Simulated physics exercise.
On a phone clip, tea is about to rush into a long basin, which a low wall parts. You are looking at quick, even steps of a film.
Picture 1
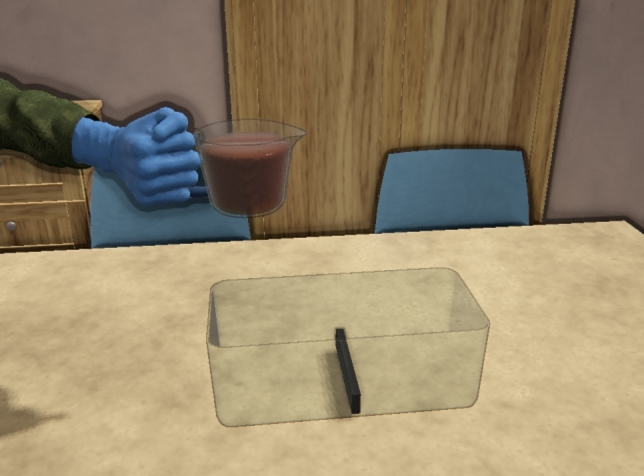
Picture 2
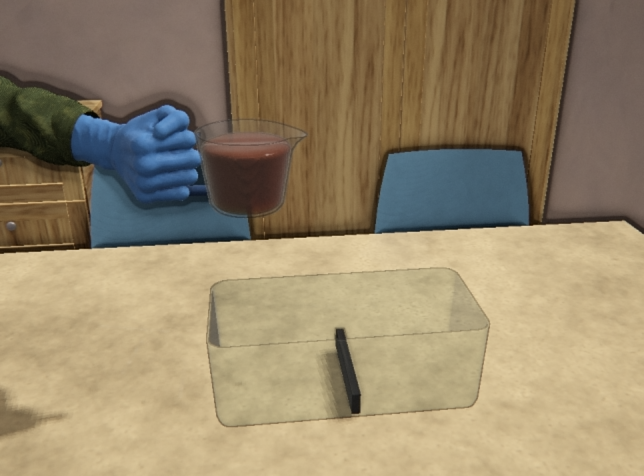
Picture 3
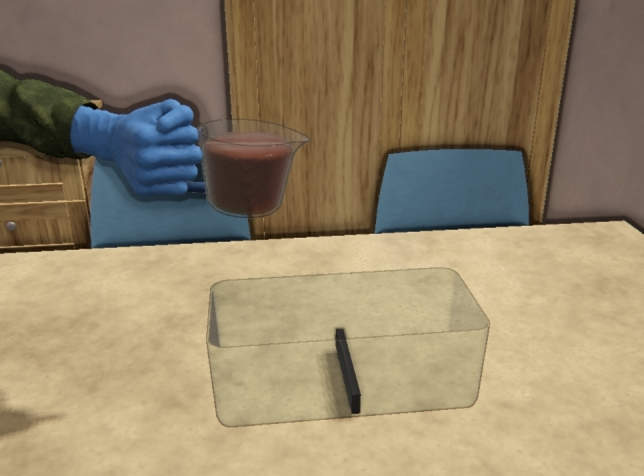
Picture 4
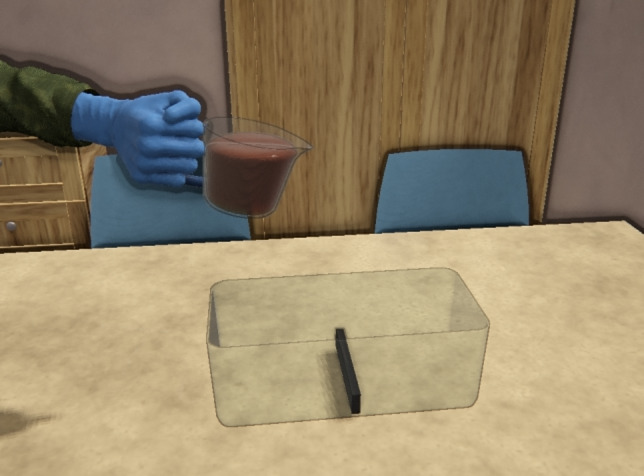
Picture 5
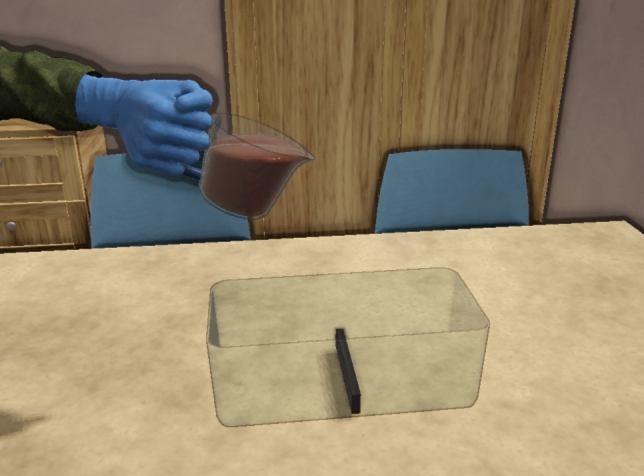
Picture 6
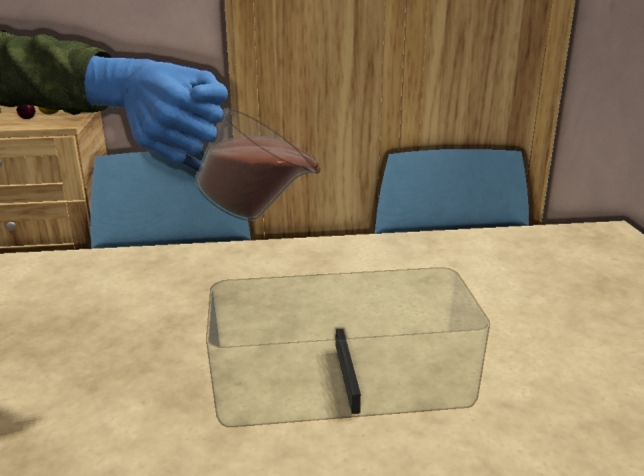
In a room with wood panelling and blue chairs, a blue-gloved hand holds a clear jug of reddish-brown liquid above a table with a divided transparent basin, then gradually tilts the jug rightward, bringing the liquid to its spout.
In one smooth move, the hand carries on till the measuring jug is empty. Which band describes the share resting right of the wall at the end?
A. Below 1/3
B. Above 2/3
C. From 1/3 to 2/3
C, from 1/3 to 2/3.
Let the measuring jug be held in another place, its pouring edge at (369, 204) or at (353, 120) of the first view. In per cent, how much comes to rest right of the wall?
Result, first then second: About 90 % and about 85 %.
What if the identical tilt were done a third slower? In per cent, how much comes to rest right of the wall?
Roughly 70 in a hundred.
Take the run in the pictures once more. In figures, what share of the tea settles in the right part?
I'd say near 60 in a hundred.
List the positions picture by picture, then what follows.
In the first frame, tilt 0°; pouring edge (307, 131); surface from (200, 144) to (291, 141); the long basin's rim runs from (210, 313) to (472, 297); the wall's top is at (347, 360).
In the second frame, tilt 2°; pouring edge (308, 133); surface from (200, 143) to (291, 142).
In the third frame, tilt 6°; pouring edge (310, 138); surface from (203, 142) to (293, 143).
In the fourth frame, tilt 13°; pouring edge (314, 146); surface from (206, 142) to (299, 145).
In the fifth frame, tilt 23°; pouring edge (316, 157); surface from (208, 146) to (307, 149).
In the sixth frame, tilt 34°; pouring edge (317, 170); surface from (207, 152) to (306, 159); 3 per cent is over the edge.
A moment on, the tilt is 99° and 33 per cent is still to pour, 0 is left of the wall and 24 right of it.
Next, the tilt is 110° and 2 per cent is still to pour, 29 is left of the wall and 57 right of it.
Then the tilt is 110° and 0 per cent is still to pour, 40 is left of the wall and 57 right of it.
Later the tilt is 110° and 0 per cent is still to pour, 40 is left of the wall and 58 right of it.
In the end 40 per cent lies left of the wall, 58 right of it and 3 outside.
